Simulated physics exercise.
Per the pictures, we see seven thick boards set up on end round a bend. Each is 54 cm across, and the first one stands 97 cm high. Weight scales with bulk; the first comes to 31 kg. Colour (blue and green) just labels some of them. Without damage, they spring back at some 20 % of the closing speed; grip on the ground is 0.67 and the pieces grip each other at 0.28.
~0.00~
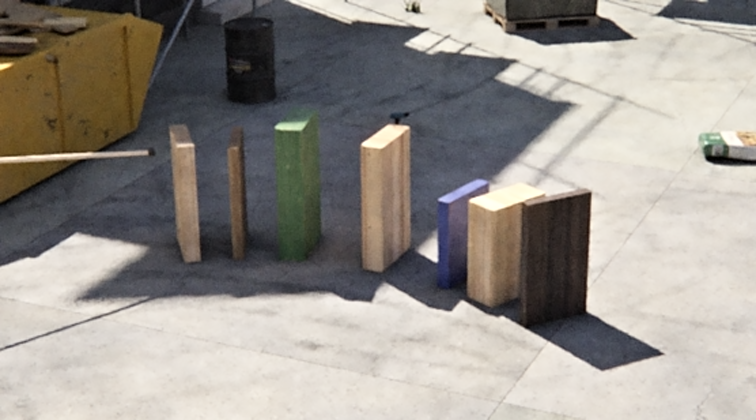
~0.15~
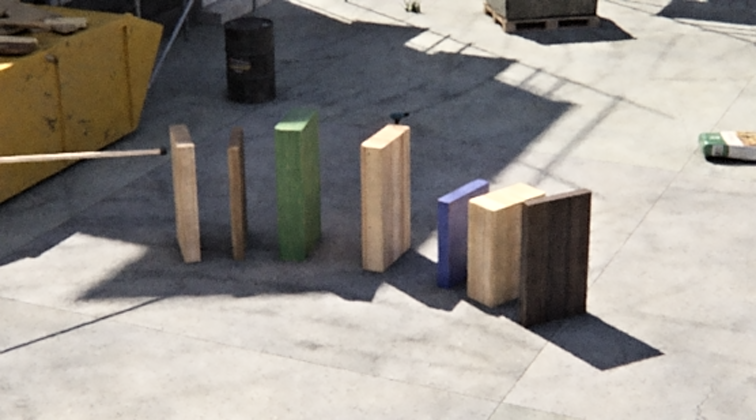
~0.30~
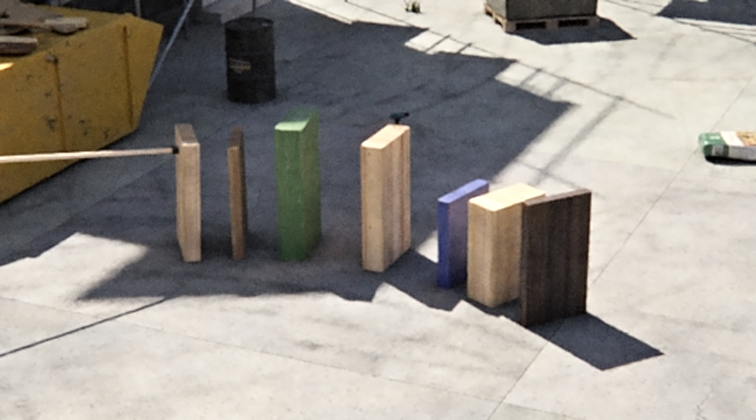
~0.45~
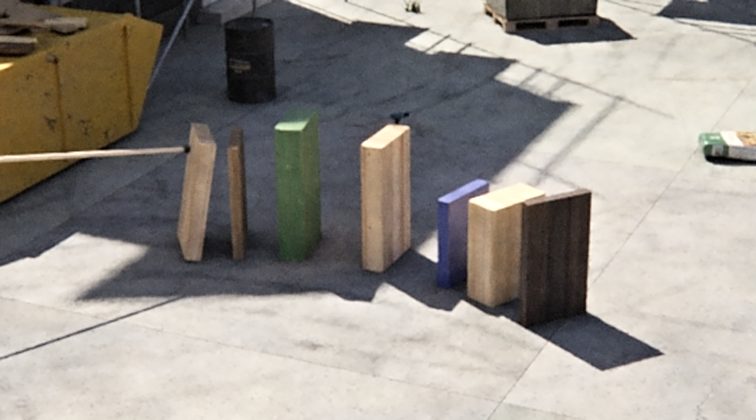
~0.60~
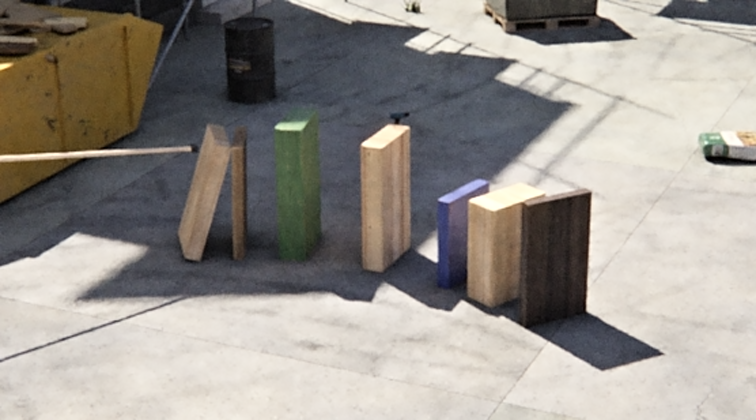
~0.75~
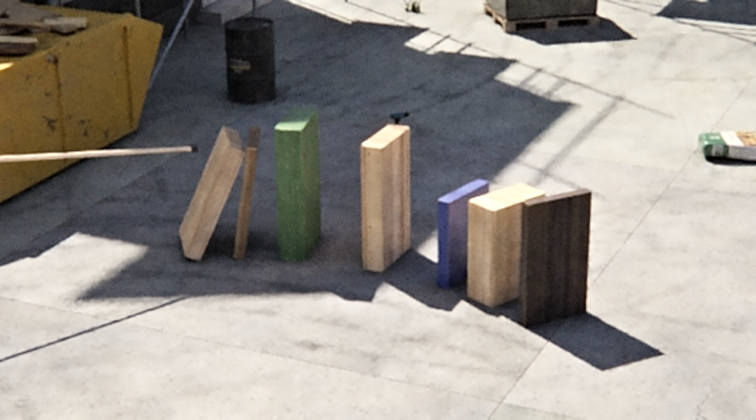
A pole moves right and pushes the leftmost board over against the thin board beside it.
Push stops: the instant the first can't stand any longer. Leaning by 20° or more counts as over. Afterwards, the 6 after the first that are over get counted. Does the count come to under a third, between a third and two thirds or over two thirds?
It comes to more than two thirds.
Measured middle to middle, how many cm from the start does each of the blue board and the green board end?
Well, the blue finishes 30 cm from where it began, while the green finishes 70 cm from its start.
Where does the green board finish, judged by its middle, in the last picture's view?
Near (375, 223).
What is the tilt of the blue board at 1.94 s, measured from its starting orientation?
Its tilt comes to about 50° at that moment.
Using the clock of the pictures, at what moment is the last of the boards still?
At around 2.5 s.
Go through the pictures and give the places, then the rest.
In the first frame (each place is the centre of the face we see best), pole end (151, 154) 16 cm from the first board; blue board (469, 236); green board (290, 196); the others all in place.
In the second frame, pole end (163, 153) 6 cm from the first board; blue board (469, 236).
In the third frame, pole end (175, 152) pushing; blue board (469, 236).
In the fourth frame, pole end (187, 150) pushing; blue board (469, 236); the others all in place.
In the fifth frame, pole end (194, 150) stopped; blue board (469, 236); the others all in place.
In the sixth frame, pole end (194, 150) stopped; blue board (469, 236); green board (290, 196); steepest lean 9°, the board at (245, 205); one has shifted.
By 1.14 s, 1 of the 6 other boards over; green board tilted 9°.
By 1.60 s, 3 of the 6 other boards over; green board tilted 45°.
By 1.94 s, 5 of the 6 other boards over; green board tilted 69°; blue board tilted 47°.
By 2.22 s, 6 of the 6 other boards over; green board tilted 74°; blue board tilted 64°.
When it is over (2.8 s), 6 of the 6 other boards over; green board tilted 74°; blue board tilted 67°. That is 100 per cent. Not one is left standing. In pixels of the last frame, middles, green board near (375, 223), blue board near (492, 263).
